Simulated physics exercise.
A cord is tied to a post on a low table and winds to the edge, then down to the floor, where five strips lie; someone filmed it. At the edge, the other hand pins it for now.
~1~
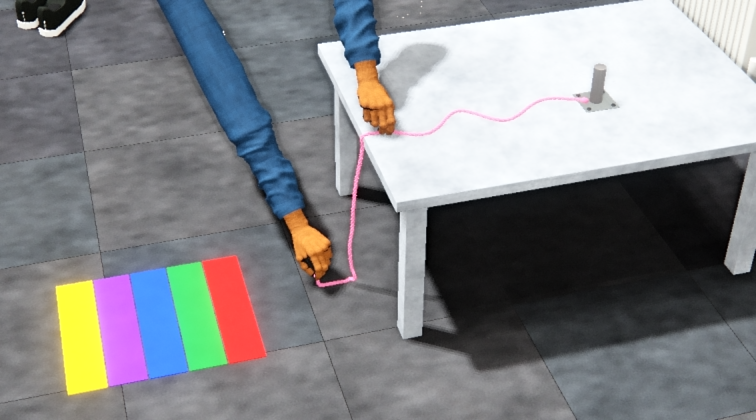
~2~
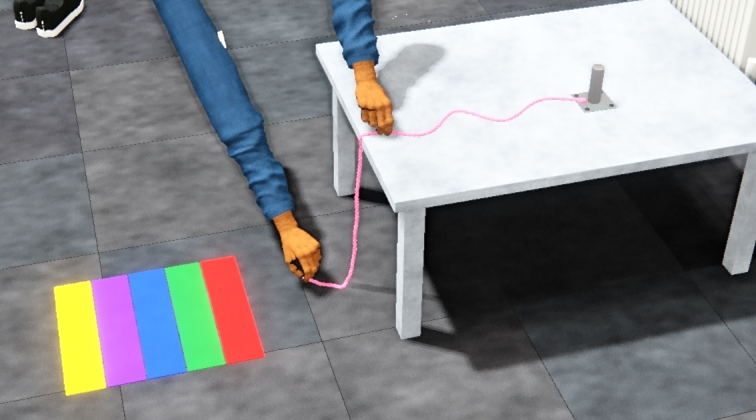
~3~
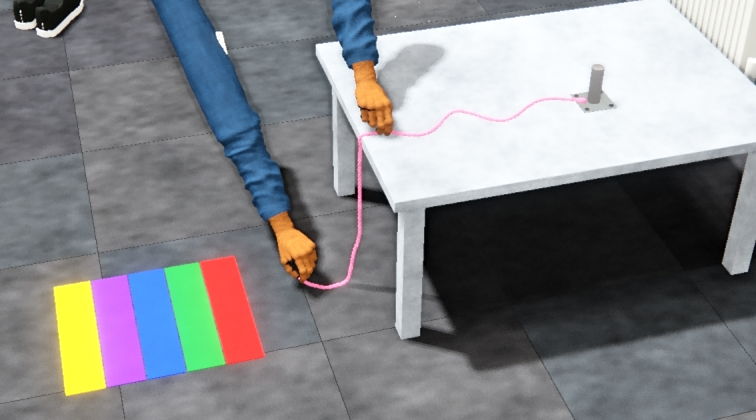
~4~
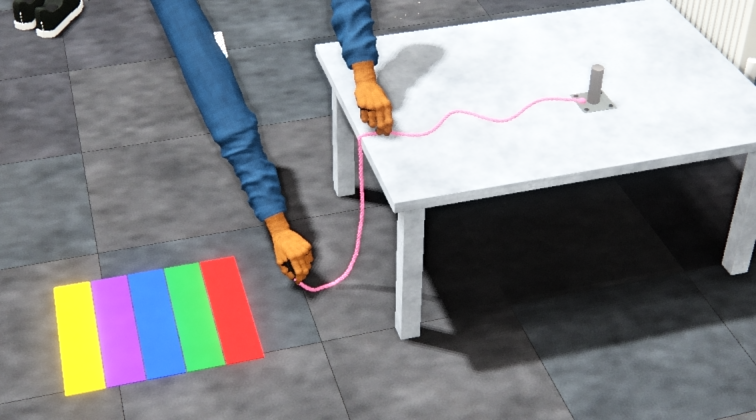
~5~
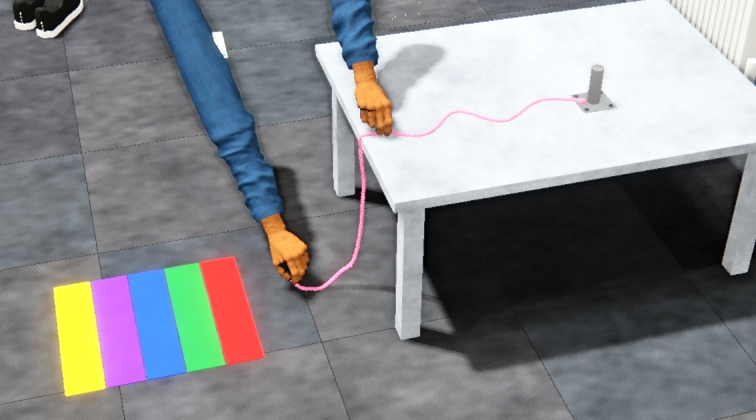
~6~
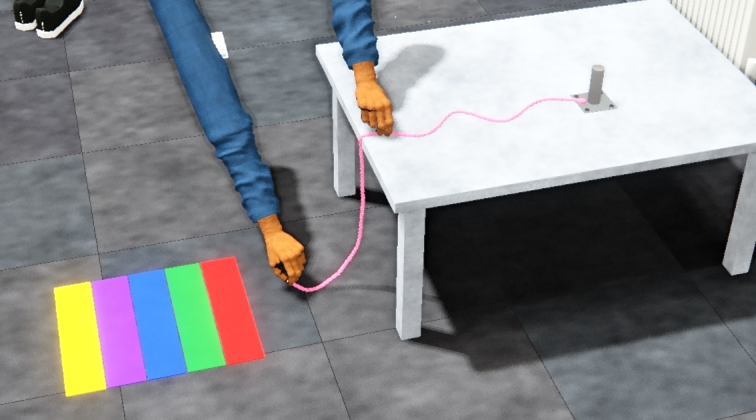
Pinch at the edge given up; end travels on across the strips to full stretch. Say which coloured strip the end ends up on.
It ends up on the blue strip.
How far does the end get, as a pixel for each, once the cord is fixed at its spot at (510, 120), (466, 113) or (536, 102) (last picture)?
In order of the tries: About (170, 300), about (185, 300), about (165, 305).
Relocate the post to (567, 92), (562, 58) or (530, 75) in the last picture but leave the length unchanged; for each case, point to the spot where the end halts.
Places per try: (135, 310); (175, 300); (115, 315).
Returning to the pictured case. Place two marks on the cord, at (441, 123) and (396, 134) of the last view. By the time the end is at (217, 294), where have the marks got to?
One lands at (415, 128), the other at (362, 138).
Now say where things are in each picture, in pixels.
The first picture shows end (315, 276); red (242, 340); green (204, 348); blue (165, 355); purple (125, 363); yellow (85, 370).
The second picture shows end (304, 278); cord through (547, 99) (492, 120) (434, 130) (361, 142) (357, 205) (352, 268).
The third picture shows end (300, 278).
The fourth picture shows end (296, 279); cord through (546, 99) (492, 120) (433, 130) (360, 143) (362, 204) (351, 267).
The fifth picture shows end (292, 280).
The sixth picture shows end (288, 281); cord through (547, 100) (492, 120) (434, 131) (361, 143) (363, 205) (345, 265).
Early on, end near (217, 294); over red.
Midway, end near (180, 301); over green.
At the end of the slack, end near (159, 305); over blue. It gets as far as the blue strip.
